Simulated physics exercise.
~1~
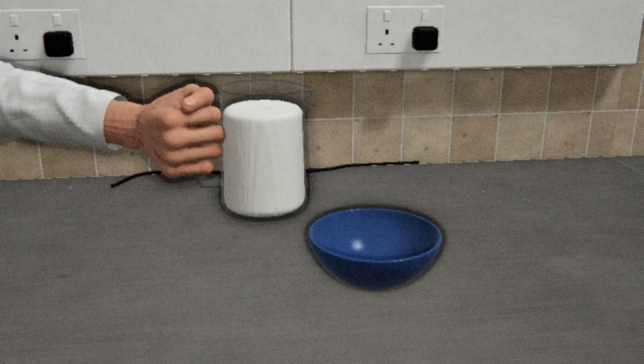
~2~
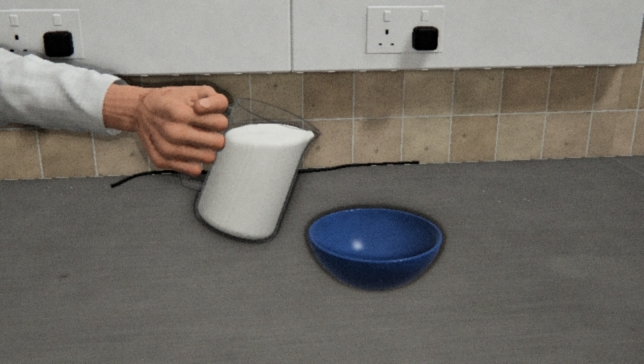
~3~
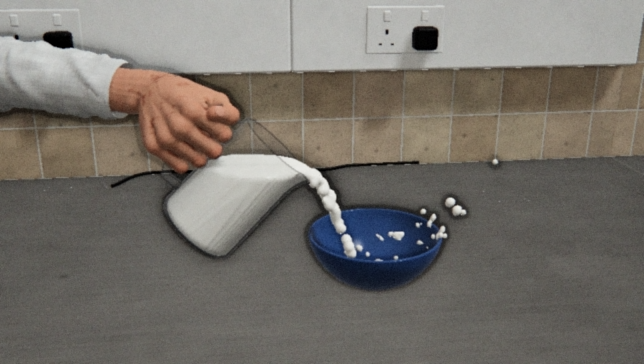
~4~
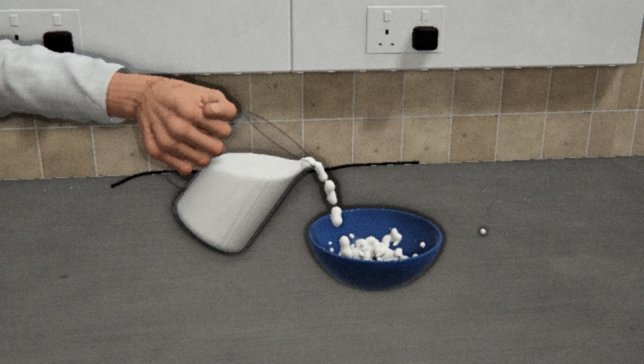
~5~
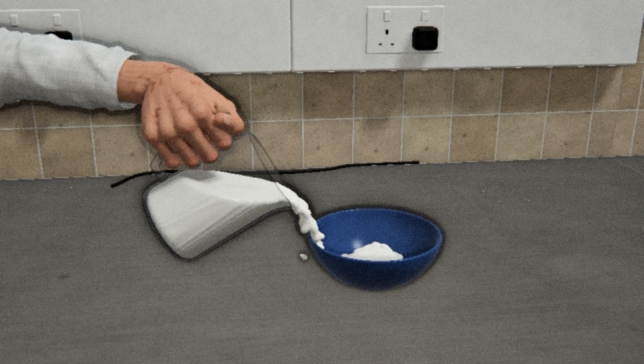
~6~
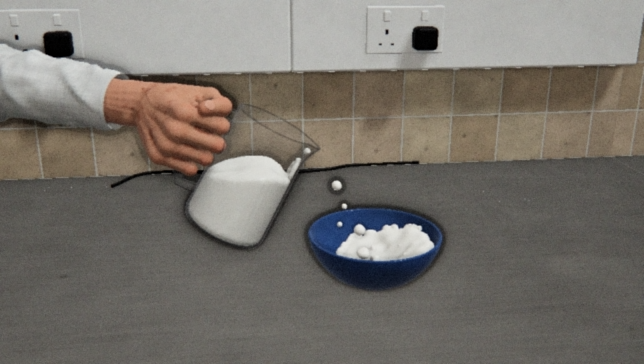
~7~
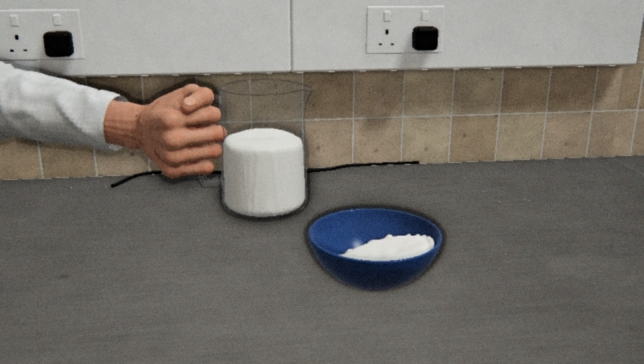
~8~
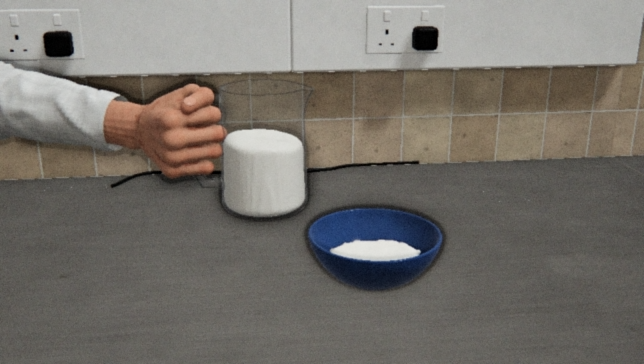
At first, a hand in a pale sleeve holds an upright pitcher full of white liquid, to the left of an empty blue bowl on a grey worktop. The hand tilts the pitcher to the right, and the milk streams over its lip into the bowl, with some drops splashing beyond the far rim. It eases the pitcher back a little, then tips it further for a second pour. The hand turns the pitcher upright again as last drops fall. Finally, the milk settles in the bowl, while the pitcher stays level, still holding plenty.
